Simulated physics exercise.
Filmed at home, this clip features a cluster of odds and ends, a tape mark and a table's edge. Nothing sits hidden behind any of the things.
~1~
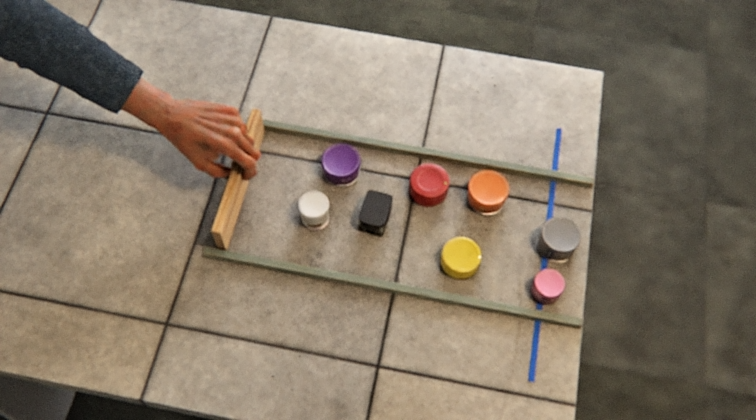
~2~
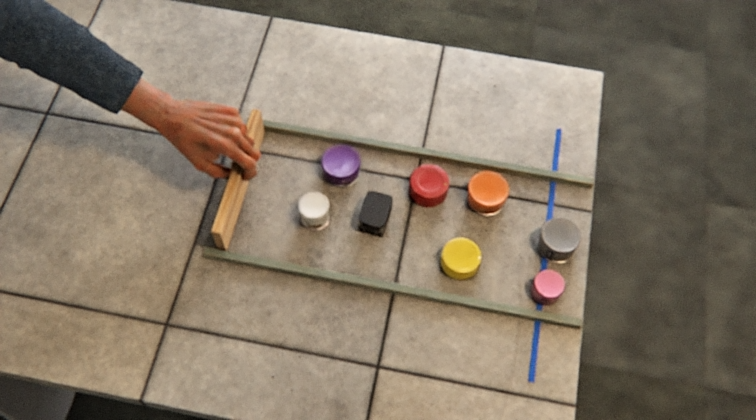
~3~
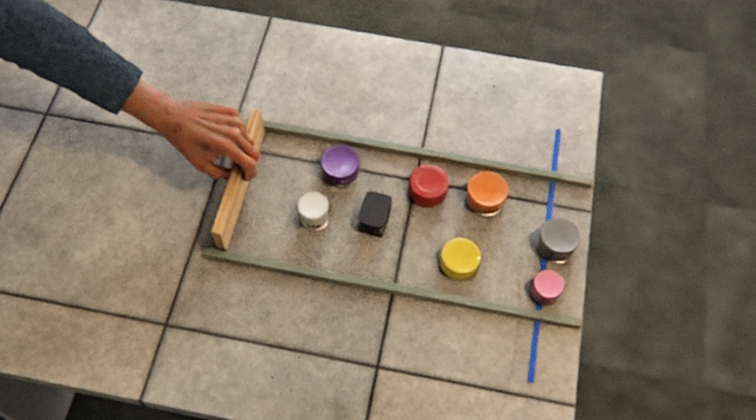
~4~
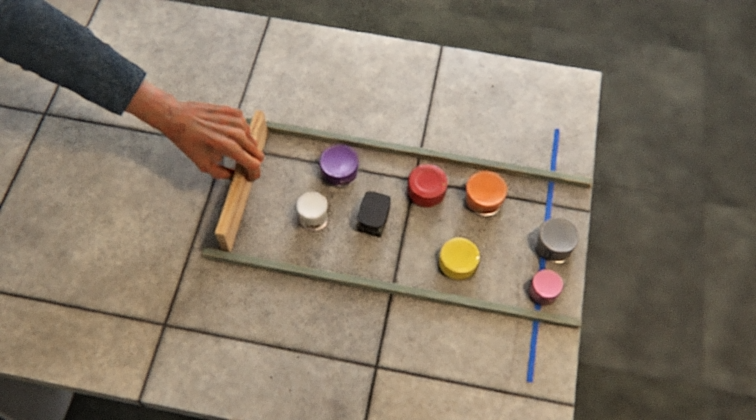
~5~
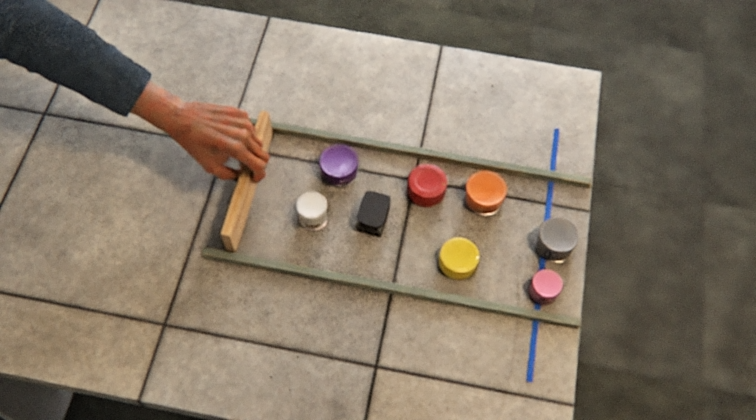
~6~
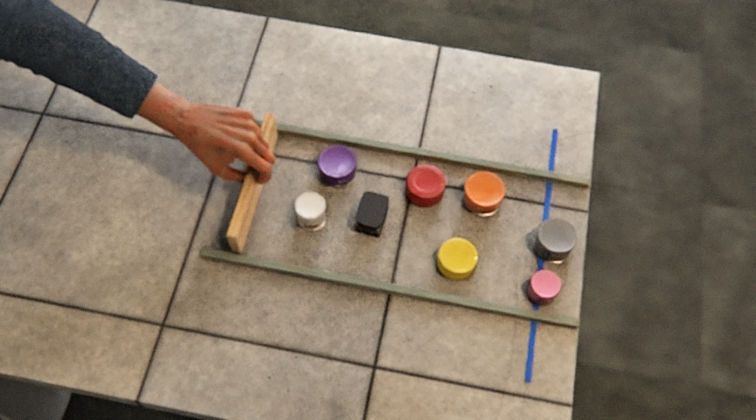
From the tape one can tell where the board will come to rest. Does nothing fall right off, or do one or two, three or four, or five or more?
Drops: Between three and four.
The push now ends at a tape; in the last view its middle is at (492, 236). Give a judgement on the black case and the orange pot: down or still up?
The black case? It does not drop. The orange pot? It heads down.
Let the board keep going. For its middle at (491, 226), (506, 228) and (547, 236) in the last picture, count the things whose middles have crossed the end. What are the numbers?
The numbers past the end are 1, 1 and 4.
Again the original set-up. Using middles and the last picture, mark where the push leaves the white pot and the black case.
The white pot ends at (558, 260) and the black case at (574, 239).
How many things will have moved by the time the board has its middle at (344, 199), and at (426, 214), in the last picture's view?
3 by the first point, 6 by the second.
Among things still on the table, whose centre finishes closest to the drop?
The one is the black case.
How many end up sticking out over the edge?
That adds up to 1.
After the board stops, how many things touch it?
3 of them.
A little later, none off yet; grey pot at rest near (555, 241); pink tub at rest near (544, 288); orange pot at rest near (484, 194).
Next, none off yet; grey pot at rest near (555, 241); pink tub at rest near (544, 288); orange pot shifted well along near (556, 207).
When it is over, the number that fall off is three or four; down, red lid, orange pot, pink tub and grey pot.
